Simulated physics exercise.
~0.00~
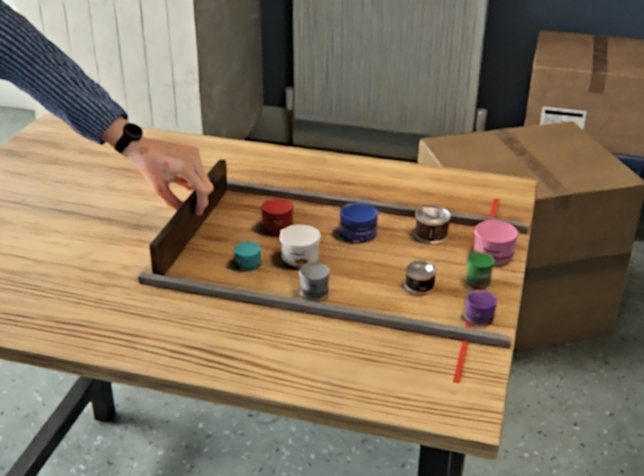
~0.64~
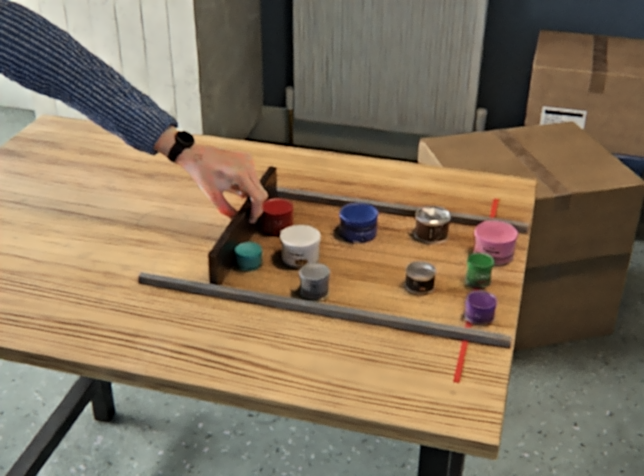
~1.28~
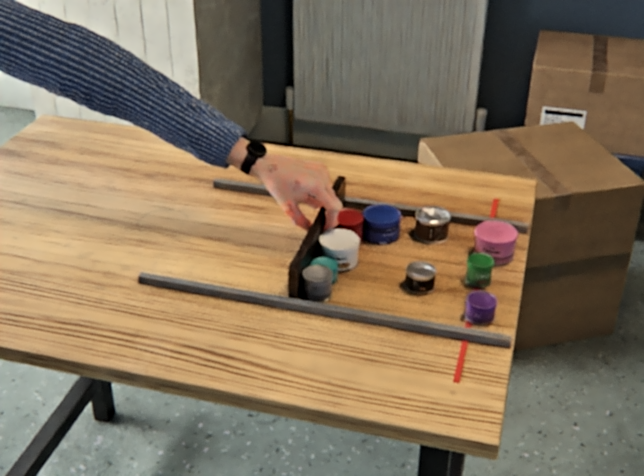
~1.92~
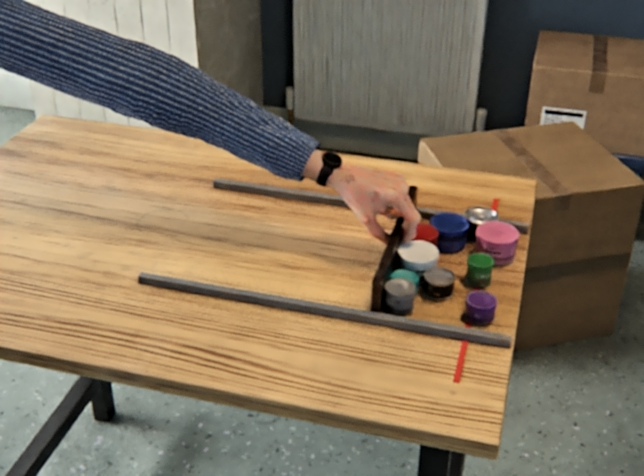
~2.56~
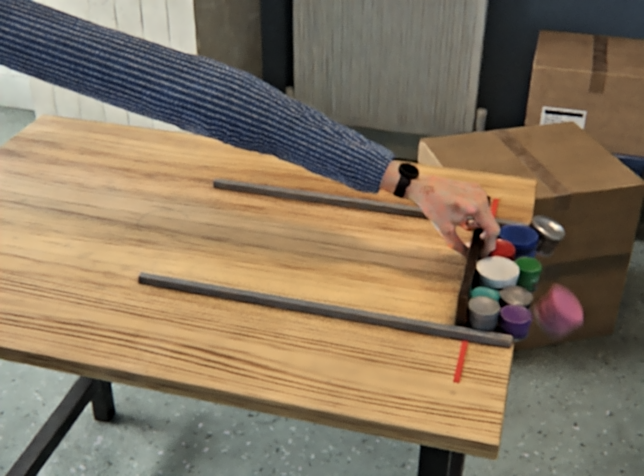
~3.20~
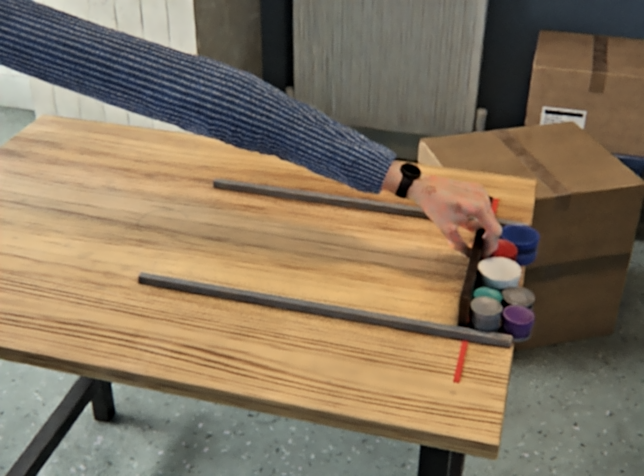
On a wooden table, a hand slides a board rightward, pushing several small containers off the edge.
